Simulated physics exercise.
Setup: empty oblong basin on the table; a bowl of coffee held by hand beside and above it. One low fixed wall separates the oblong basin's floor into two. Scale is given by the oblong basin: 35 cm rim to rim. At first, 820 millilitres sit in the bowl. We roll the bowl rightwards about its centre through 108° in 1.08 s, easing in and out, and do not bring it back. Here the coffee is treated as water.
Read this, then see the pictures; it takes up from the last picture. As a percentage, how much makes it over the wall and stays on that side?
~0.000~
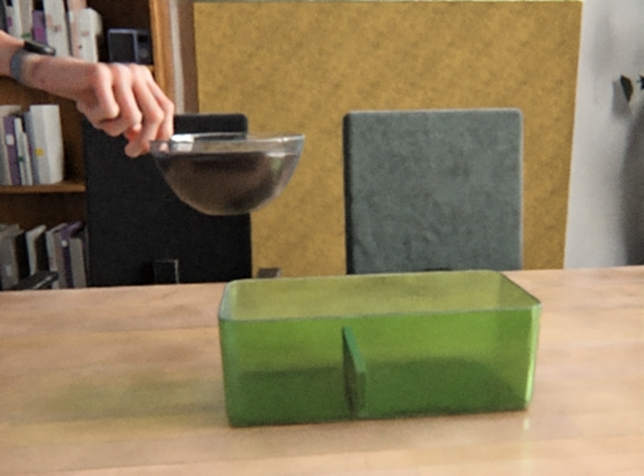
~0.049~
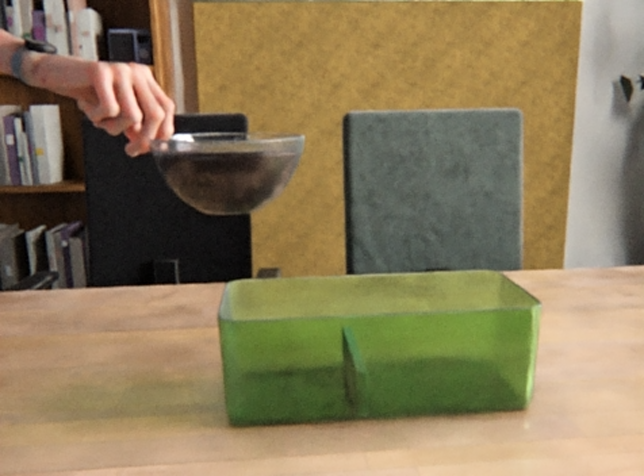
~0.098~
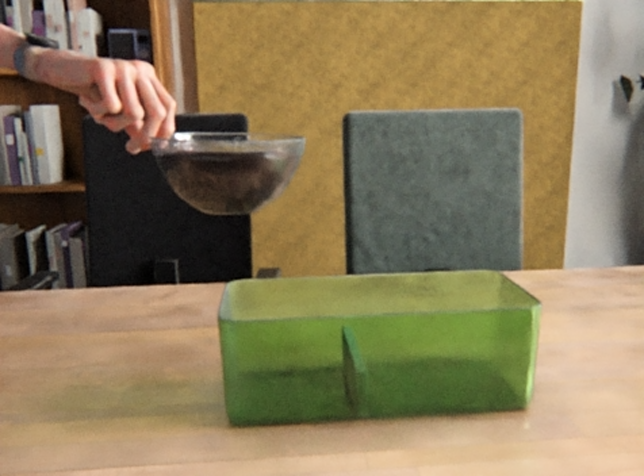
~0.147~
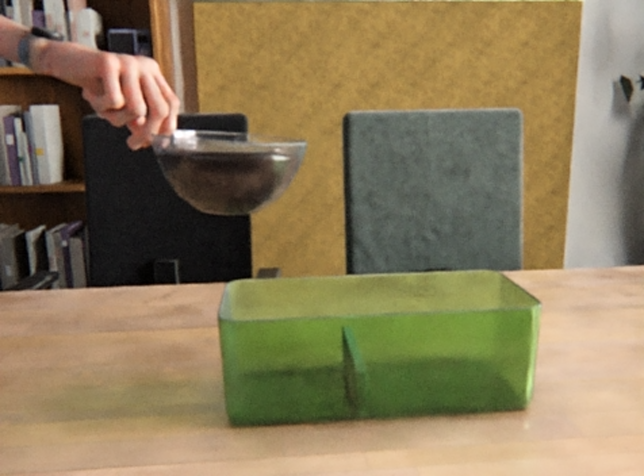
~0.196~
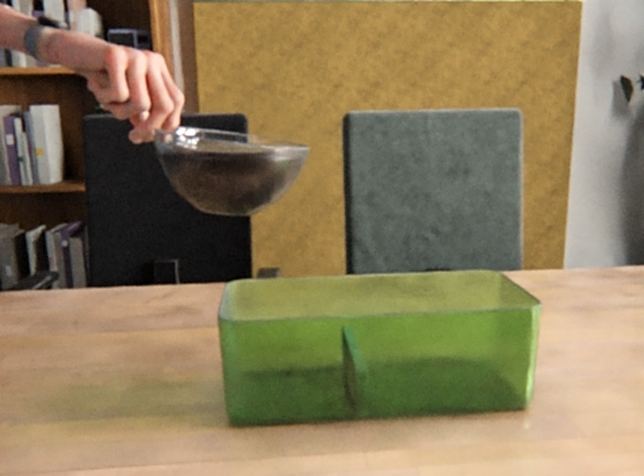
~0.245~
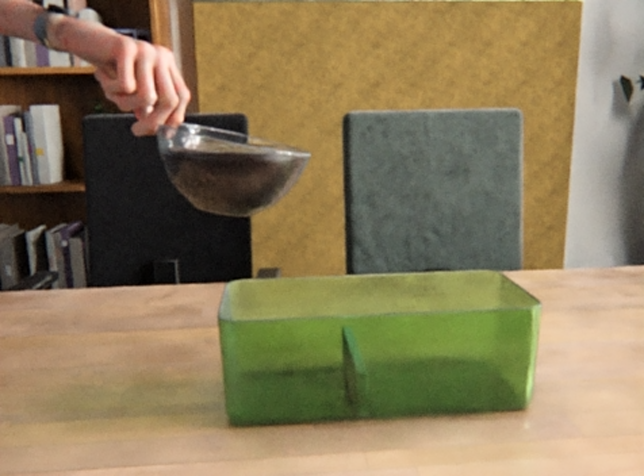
Some 65 per cent makes it over and stays.
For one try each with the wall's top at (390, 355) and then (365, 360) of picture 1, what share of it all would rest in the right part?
Around 20 and 55 percent, in that order.
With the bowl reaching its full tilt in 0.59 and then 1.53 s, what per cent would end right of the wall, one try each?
45 in a hundred, followed by 75 in a hundred.
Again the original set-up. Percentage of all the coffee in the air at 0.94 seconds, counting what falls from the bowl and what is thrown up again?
Near 3 percent.
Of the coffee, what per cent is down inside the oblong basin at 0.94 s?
Near 96 in a hundred.
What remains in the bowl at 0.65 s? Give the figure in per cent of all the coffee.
I'd estimate some 36 % remains.
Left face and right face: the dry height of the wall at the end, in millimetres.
The left side gives some 38 mm, the right side some 32 mm.
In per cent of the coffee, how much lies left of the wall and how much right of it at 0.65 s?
Left roughly 3, right roughly 24.
After 0.65 s the tilt is 70° and 36 per cent is still to pour, 3 is left of the wall and 24 right of it.
After 0.94 s the tilt is 104° and 0 per cent is still to pour, 32 is left of the wall and 65 right of it.
After 1.25 s the tilt is 108° and 0 per cent is still to pour, 34 is left of the wall and 65 right of it.
After 1.58 s the tilt is 108° and 0 per cent is still to pour, 34 is left of the wall and 65 right of it.
In the end 34 per cent lies left of the wall, 65 right of it and 1 outside.
